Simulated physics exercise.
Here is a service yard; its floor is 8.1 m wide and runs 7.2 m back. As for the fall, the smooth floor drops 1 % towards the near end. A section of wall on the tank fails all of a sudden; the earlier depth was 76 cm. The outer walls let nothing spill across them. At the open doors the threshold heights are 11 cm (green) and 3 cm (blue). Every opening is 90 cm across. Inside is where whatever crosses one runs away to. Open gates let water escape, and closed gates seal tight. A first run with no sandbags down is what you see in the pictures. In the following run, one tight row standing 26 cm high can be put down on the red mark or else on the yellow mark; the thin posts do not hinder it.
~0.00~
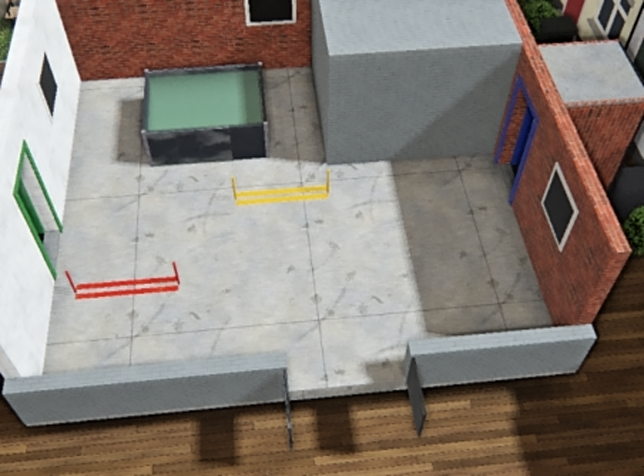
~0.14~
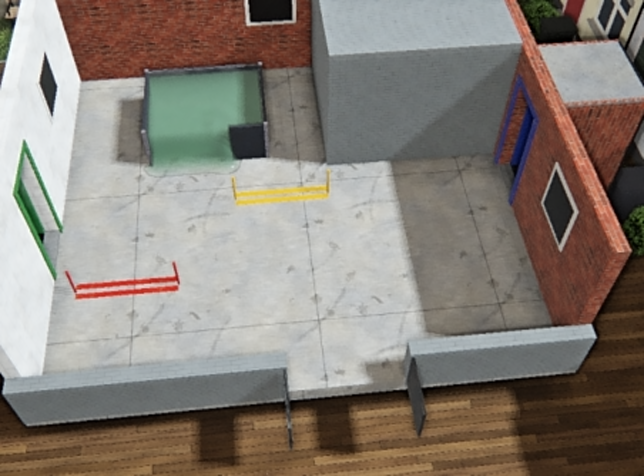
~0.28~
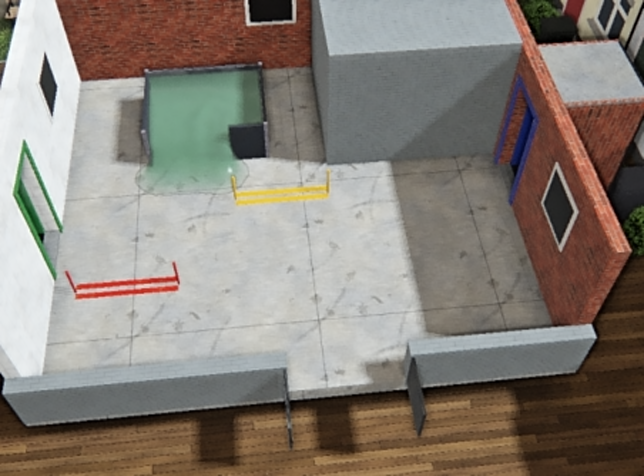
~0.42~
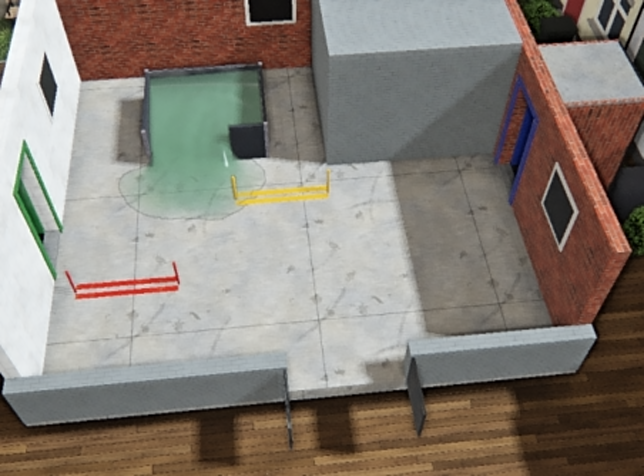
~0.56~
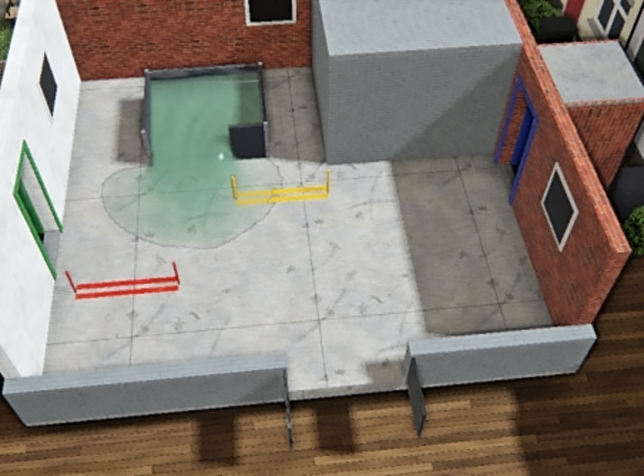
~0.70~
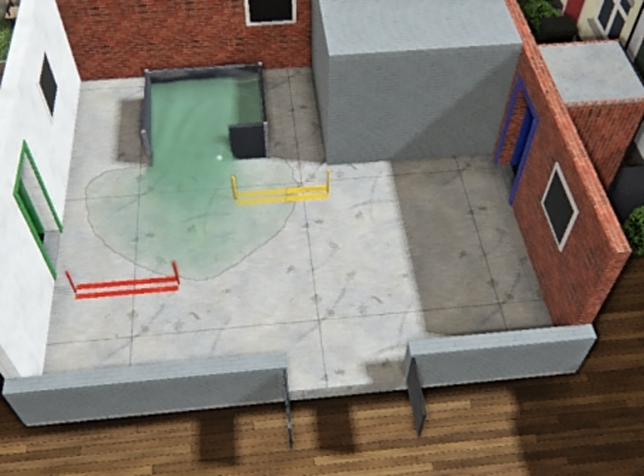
In the video, green water sits in a dark-walled tank at the back of a walled yard; part of its near wall disappears and the water pours out, spreading across the pale floor past the yellow rack towards the red one.
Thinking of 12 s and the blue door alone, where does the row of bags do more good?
On the red mark.
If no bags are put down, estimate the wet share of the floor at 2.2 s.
Roughly 45 per cent.
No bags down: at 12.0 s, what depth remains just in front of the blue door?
8.0 cm.
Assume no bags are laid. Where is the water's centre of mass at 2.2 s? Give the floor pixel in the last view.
The water is centred close to (185, 225).
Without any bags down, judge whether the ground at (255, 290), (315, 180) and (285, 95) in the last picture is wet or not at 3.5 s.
One by one, I'd say swamped, spared and spared.
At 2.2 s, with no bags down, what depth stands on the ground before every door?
Depths in cm: Green 16, blue 0.
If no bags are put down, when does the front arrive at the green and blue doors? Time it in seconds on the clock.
Green 1.1 s, blue 7.0 s.
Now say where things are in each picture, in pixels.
Still water, 76 cm deep, in the tank at (205, 100), in the first frame.
Water pours out at (191, 152) and has run 0.8 m, to (150, 172); typically 10 cm deep outside, 76 cm at the tank's back, in the second frame.
Water pours out at (191, 152) and has run 1.1 m, to (237, 185); typically 13 cm deep outside, 74 cm at the tank's back, in the third frame.
The front is at (225, 213), 1.5 m from the gap at (192, 153); 2.8 m2 of floor is under water; 67 cm left at the back of the tank, in the fourth frame.
Water pours out at (192, 154) and has run 2.0 m, to (216, 243); typically 8 cm deep outside, 66 cm at the tank's back, in the fifth frame.
The front is at (206, 275), 2.7 m from the gap at (192, 153); 7.1 m2 of floor is under water; 62 cm left at the back of the tank, in the sixth frame.
After 1.4 s water covers 40 % of the floor and is deepest (33 cm) near (185, 170) in the run without bags; in at the blue door, 0 L with no bags, 0 L with the row on red, 0 L on yellow.
After 2.2 s water covers 45 % of the floor and is deepest (54 cm) near (52, 399) in the run without bags; in at the blue door, 0 L with no bags, 0 L with the row on red, 0 L on yellow.
After 3.5 s water covers 50 % of the floor and is deepest (28 cm) near (62, 317) in the run without bags; in at the blue door, 0 L with no bags, 0 L with the row on red, 0 L on yellow.
After 7.0 s water covers 70 % of the floor and is deepest (18 cm) near (552, 351) in the run without bags; in at the blue door, 0 L with no bags, 0 L with the row on red, 0 L on yellow.
After 12.0 s water covers 90 % of the floor and is deepest (9 cm) near (375, 263) in the run without bags; in at the blue door, 42 L with no bags, 7 L with the row on red, 38 L on yellow.
